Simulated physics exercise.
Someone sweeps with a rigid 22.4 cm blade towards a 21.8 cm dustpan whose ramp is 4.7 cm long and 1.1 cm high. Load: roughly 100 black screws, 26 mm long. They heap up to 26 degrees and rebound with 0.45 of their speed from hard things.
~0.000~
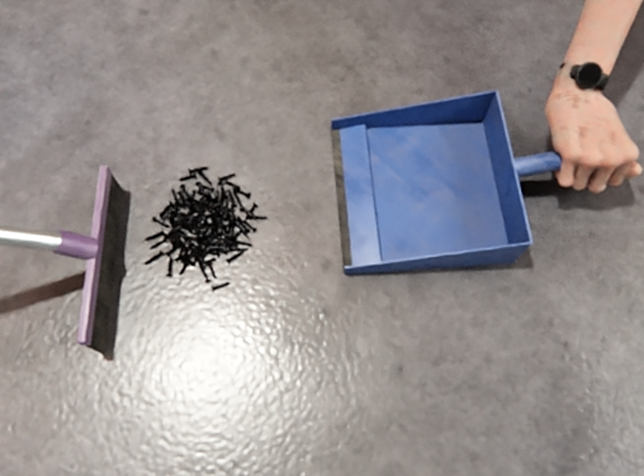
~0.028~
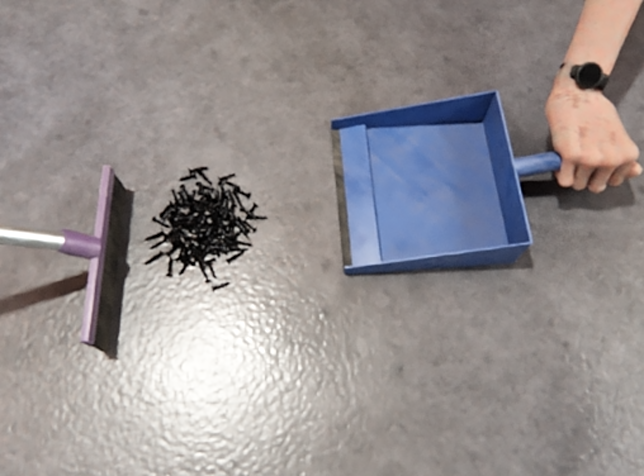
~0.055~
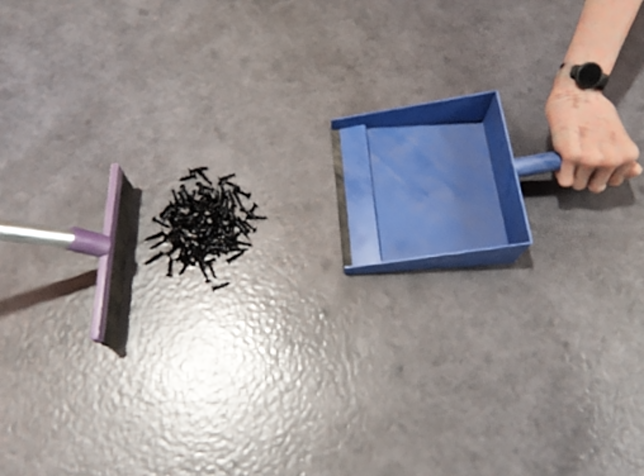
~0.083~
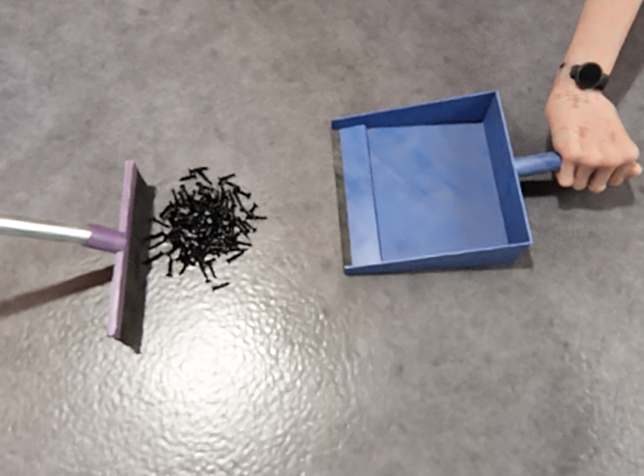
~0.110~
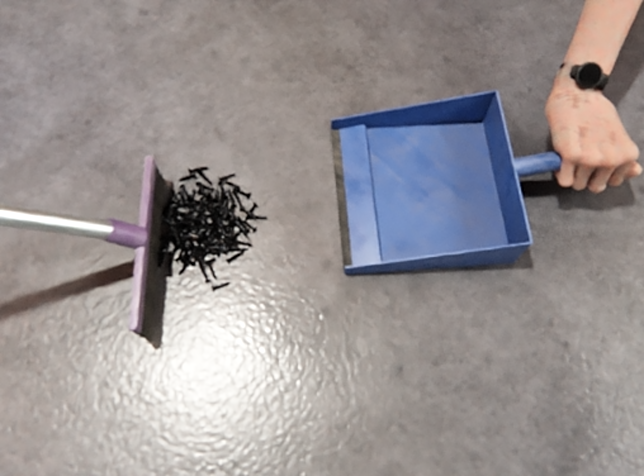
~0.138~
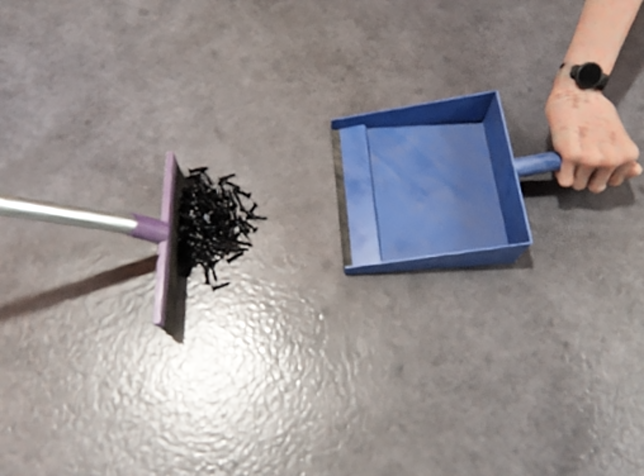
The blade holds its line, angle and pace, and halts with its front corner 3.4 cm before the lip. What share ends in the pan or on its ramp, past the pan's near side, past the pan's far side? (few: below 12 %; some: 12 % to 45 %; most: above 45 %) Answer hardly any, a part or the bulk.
Pan the bulk, near side hardly any, far side hardly any.
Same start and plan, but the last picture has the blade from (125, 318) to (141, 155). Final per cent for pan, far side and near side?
Pan 20, far 5, near 5.
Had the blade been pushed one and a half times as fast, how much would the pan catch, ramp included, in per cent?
In that case some 75 per cent.
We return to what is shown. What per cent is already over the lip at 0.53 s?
Near 65 per cent so far.
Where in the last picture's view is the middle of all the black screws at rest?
Near (349, 209).
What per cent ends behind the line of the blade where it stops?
Roughly 0 per cent.
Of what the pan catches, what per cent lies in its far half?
About 40 per cent.
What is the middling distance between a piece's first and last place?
Roughly 20 cm.
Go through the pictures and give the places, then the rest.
The first picture shows blade from (85, 341) to (107, 173), moved 0.0 cm, 0 of the pieces shifted so far; middle of the pieces at (205, 225); pan at (432, 192).
The second picture shows blade from (89, 340) to (109, 172), moved 0.4 cm, 0 of the pieces shifted so far; middle of the pieces at (205, 225).
The third picture shows blade from (98, 338) to (118, 171), moved 1.5 cm, 0 of the pieces shifted so far; middle of the pieces at (205, 225).
The fourth picture shows blade from (115, 334) to (132, 167), moved 3.3 cm, 0 of the pieces shifted so far; middle of the pieces at (205, 225).
The fifth picture shows blade from (136, 329) to (151, 163), moved 5.8 cm, 7 of the pieces shifted so far; middle of the pieces at (206, 225).
The sixth picture shows blade from (160, 323) to (172, 159), moved 8.5 cm, 58 of the pieces shifted so far; middle of the pieces at (212, 224); pan at (432, 192). The blade's pace is about 0.96 m/s, heading 10 degrees away from the viewer's side.
After 0.25 s, middle of the blade 11 cm from the lip; 0 % over the lip, far side 0 %, near side 5 %.
After 0.32 s, middle of the blade 5 cm from the lip; 0 % over the lip, far side 0 %, near side 5 %.
After 0.53 s, middle of the blade 4 cm from the lip; 65 % over the lip, far side 0 %, near side 5 %.
In the end, at 1.2 s, pan 60 %, near side 5 %, far side 0 %, in front of the lip or behind the blade 35 %.
